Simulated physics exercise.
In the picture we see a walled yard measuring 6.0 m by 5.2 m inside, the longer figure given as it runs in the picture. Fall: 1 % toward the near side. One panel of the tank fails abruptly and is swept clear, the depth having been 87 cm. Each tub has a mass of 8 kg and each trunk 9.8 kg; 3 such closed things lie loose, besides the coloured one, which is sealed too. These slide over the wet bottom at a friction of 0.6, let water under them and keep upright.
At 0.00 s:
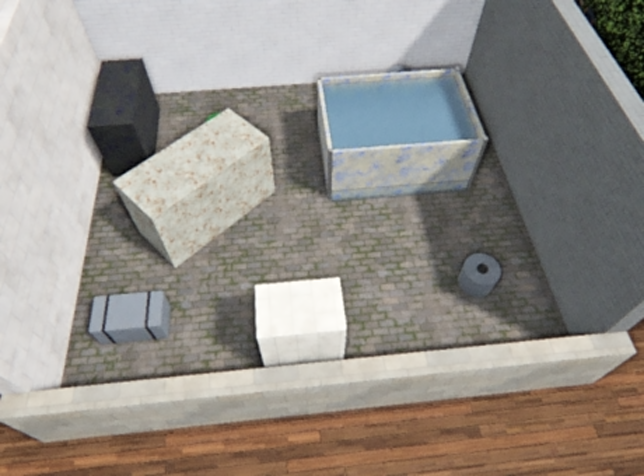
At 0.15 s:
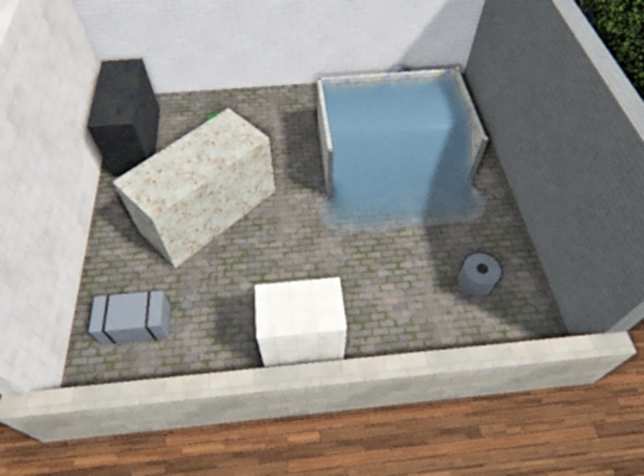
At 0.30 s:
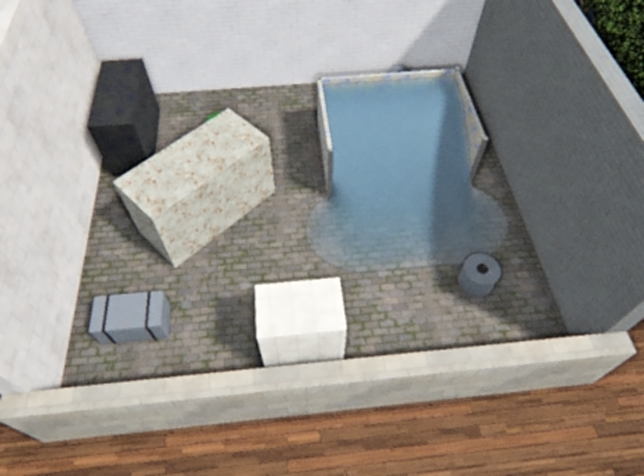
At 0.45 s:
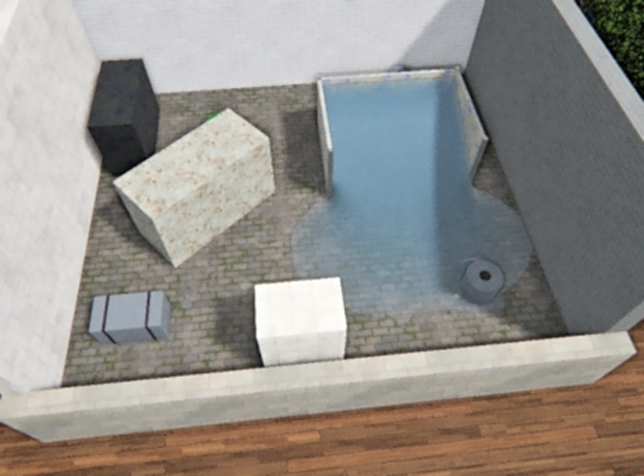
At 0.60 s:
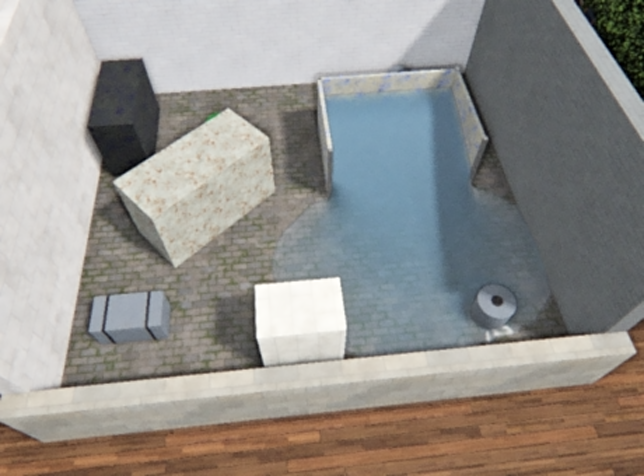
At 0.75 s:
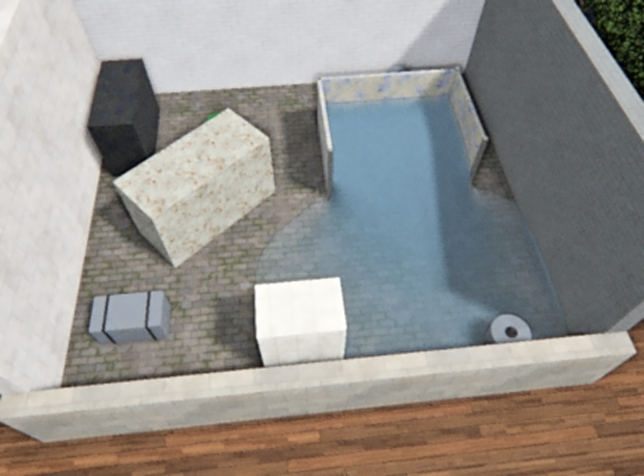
Water bursts from a tank at the back right of a walled, paved yard, seen from above by a still camera. A dark block and a larger speckled one stand at left, with a banded grey case, a white block and a small grey cylinder nearer the front. The tank's front panel gives way, water spreads forward and sideways across the paving, and the cylinder slides toward the low front wall.
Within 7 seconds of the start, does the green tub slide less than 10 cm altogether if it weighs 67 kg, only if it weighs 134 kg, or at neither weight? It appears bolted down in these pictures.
Keeping it put takes just the lighter mass.
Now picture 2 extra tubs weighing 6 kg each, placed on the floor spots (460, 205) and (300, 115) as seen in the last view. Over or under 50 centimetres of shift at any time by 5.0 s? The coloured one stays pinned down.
In that order: Farther, then not as far.
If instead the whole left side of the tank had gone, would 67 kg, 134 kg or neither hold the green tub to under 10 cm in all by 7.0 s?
Note: High mass only.
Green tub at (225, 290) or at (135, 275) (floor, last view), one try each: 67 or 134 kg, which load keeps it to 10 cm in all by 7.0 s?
Well, the little one does for the first, the little one does for the second.
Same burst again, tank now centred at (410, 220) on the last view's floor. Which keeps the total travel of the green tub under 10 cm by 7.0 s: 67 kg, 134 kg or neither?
Well, then the lighter one is plenty.
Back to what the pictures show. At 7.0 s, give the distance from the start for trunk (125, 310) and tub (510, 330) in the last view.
So the first is off by 200 centimetres, the second by 400 centimetres.
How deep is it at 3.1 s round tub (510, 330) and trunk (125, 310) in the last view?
Around 21 cm and 13 cm.
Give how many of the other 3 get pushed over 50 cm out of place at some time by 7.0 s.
I count 3 of them.
After 1.4 s the green tub would be 0 cm from its start with 67 kg and 0 cm from its start with 134 kg; 0 cm of water round it then.
After 3.1 s the green tub would be 0 cm from its start with 67 kg and 0 cm from its start with 134 kg; 0 cm of water round it then.
After 4.9 s the green tub would be 0 cm from its start with 67 kg and 0 cm from its start with 134 kg; 2 cm of water round it then.
After 7.0 s the green tub would be 0 cm from its start with 67 kg and 0 cm from its start with 134 kg; 6 cm of water round it then.
